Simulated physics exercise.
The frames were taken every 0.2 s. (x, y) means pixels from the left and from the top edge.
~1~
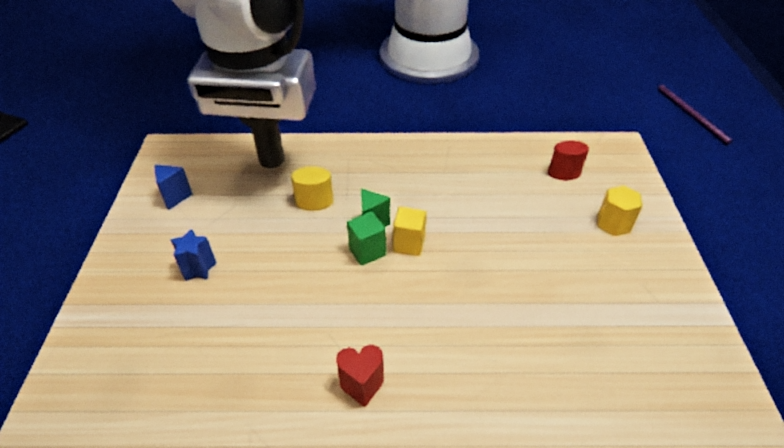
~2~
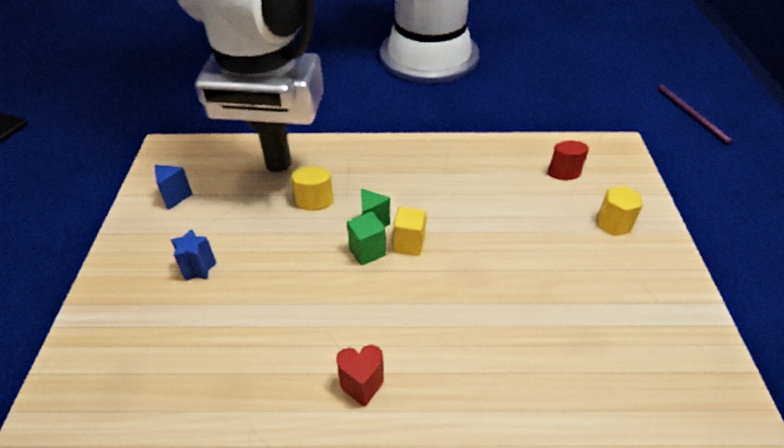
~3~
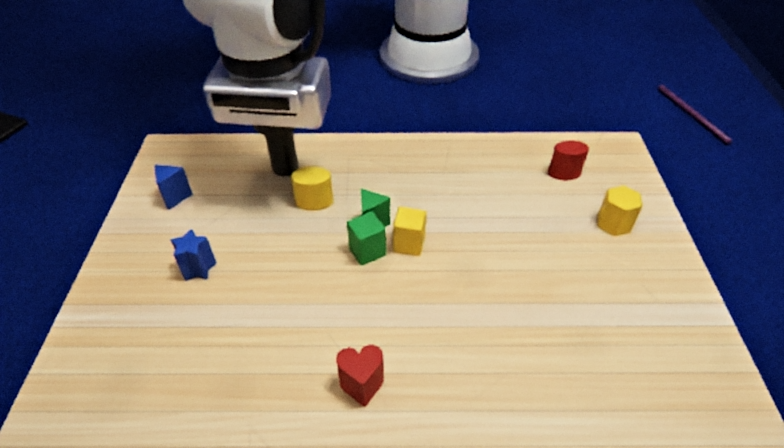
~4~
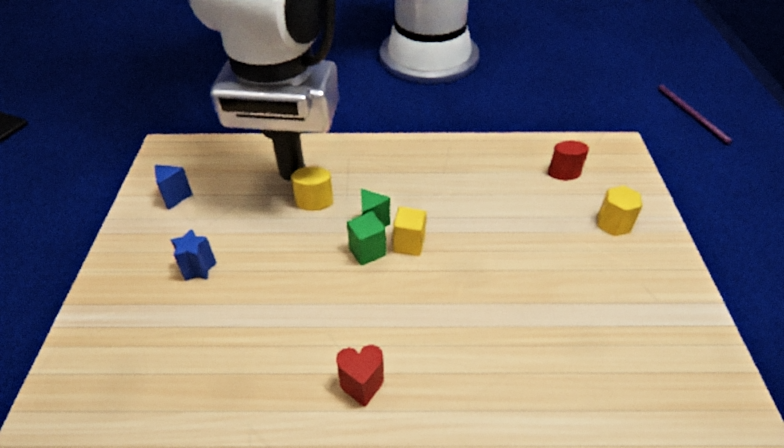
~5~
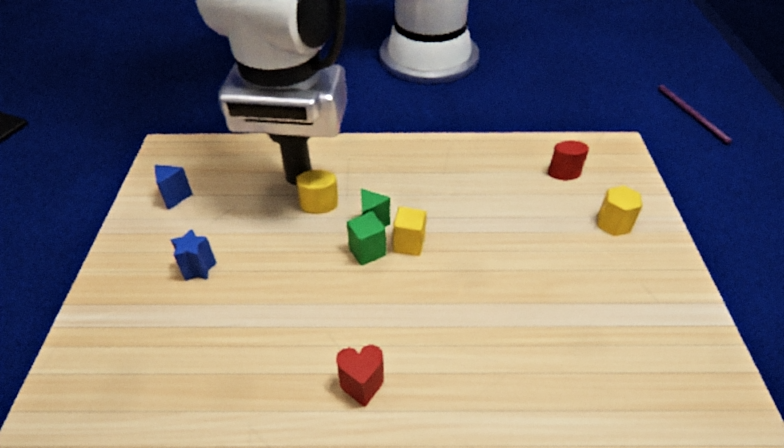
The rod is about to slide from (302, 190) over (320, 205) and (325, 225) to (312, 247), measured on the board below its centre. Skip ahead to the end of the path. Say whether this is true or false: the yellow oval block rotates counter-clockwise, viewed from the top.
Answer: True.
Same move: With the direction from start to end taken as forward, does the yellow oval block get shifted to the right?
In short: No.
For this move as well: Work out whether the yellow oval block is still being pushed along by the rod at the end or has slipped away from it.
It slips away.
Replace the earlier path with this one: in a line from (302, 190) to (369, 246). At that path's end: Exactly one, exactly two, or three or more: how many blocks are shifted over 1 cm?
The push moves three or more blocks more than 1 cm.
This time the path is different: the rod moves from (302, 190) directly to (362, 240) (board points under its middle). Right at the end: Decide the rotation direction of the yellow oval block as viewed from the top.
Overhead view: Anti-clockwise.
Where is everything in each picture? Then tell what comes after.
The first picture shows lower end of the rod at (272, 160), tops of blocks, yellow oval block at (311, 174), green square piece at (366, 225), green triangle at (371, 199).
The second picture shows rod at (279, 164), blocks as before.
The third picture shows rod at (286, 168), blocks as before.
The fourth picture shows rod at (292, 172), blocks as before.
The fifth picture shows rod at (299, 177), yellow oval block at (316, 178), green square piece at (366, 225), green triangle at (371, 199).
What follows on the original path. One third of the way, rod at (319, 191); yellow oval block at (339, 191).
Two thirds of the way, rod at (323, 212); yellow oval block at (350, 203), turned 65° anticlockwise; green triangle at (378, 198), turned 15° clockwise.
At the end, rod at (310, 234); yellow oval block at (350, 204), turned 75° anticlockwise; green square piece not moved; green triangle at (378, 198), turned 15° clockwise.
